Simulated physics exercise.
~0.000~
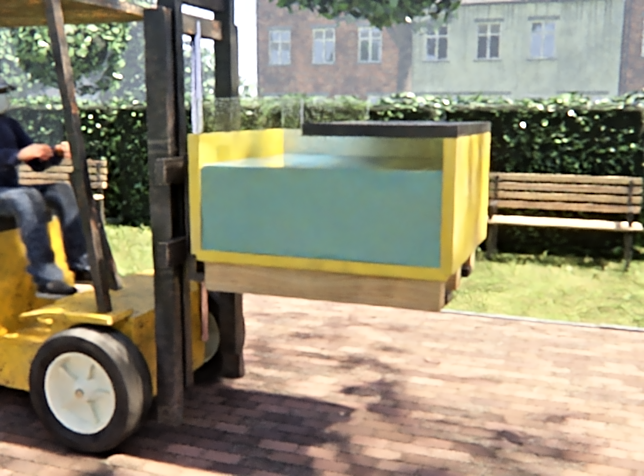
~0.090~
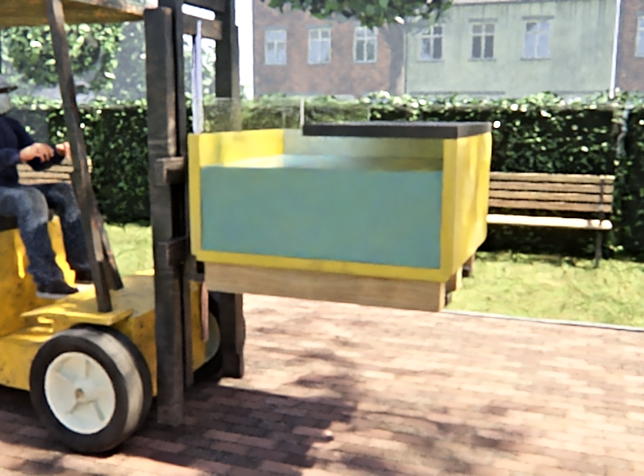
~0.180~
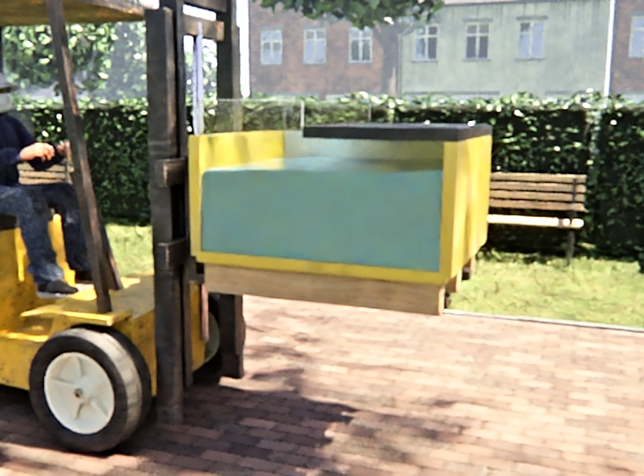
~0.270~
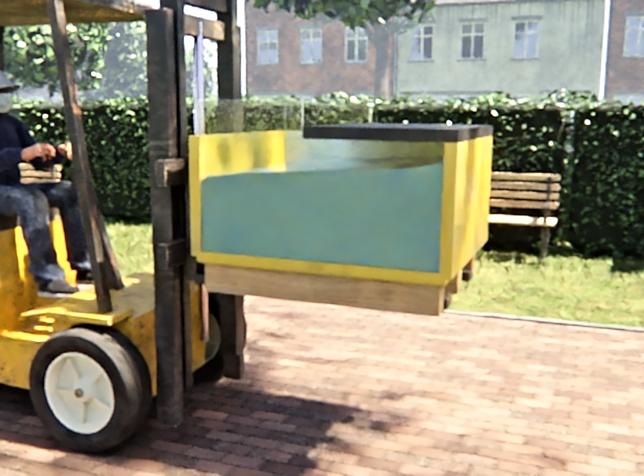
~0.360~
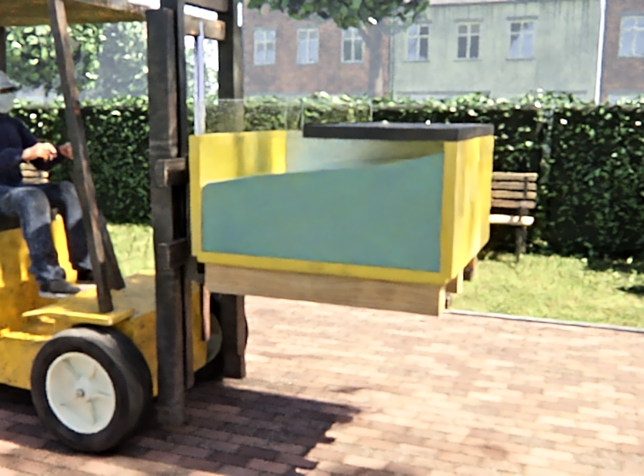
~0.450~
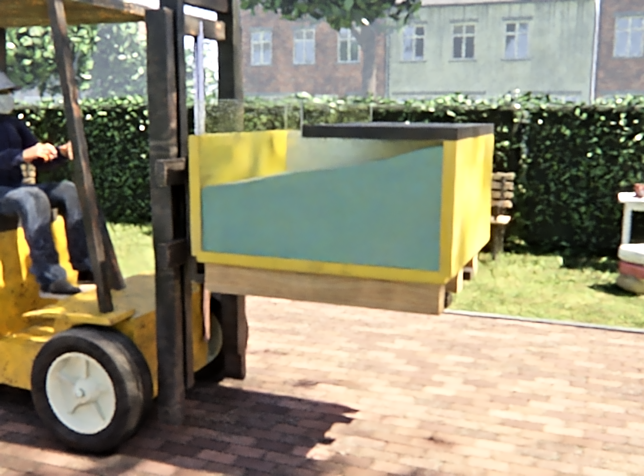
In this clip, a driver sits on a yellow forklift carrying a yellow-edged trough of blue-green liquid past a hedge and benches; the background shifts left, and the initially near-level liquid gradually rises at the right and lowers at the left.
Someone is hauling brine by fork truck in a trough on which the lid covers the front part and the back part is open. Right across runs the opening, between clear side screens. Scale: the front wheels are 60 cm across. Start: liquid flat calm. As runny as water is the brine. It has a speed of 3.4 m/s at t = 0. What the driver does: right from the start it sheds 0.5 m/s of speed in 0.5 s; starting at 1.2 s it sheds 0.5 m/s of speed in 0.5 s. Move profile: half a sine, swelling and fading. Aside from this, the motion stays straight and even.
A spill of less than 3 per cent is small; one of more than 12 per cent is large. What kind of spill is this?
The spill is small.
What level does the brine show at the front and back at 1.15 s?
The front stands at 30 cm and the back at 46 cm.
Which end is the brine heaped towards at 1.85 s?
Towards the fore end.
By 1.15 s the surface stands 30 cm on the front, 46 cm on the back; there is no loss.
By 1.85 s the surface stands 46 cm on the front, 24 cm on the back; there is no loss.
By 2.50 s the surface stands 28 cm on the front, 50 cm on the back; there is no loss.
By 4.59 s the loss stands at 1 per cent, over the back, 2 of 350 litres.
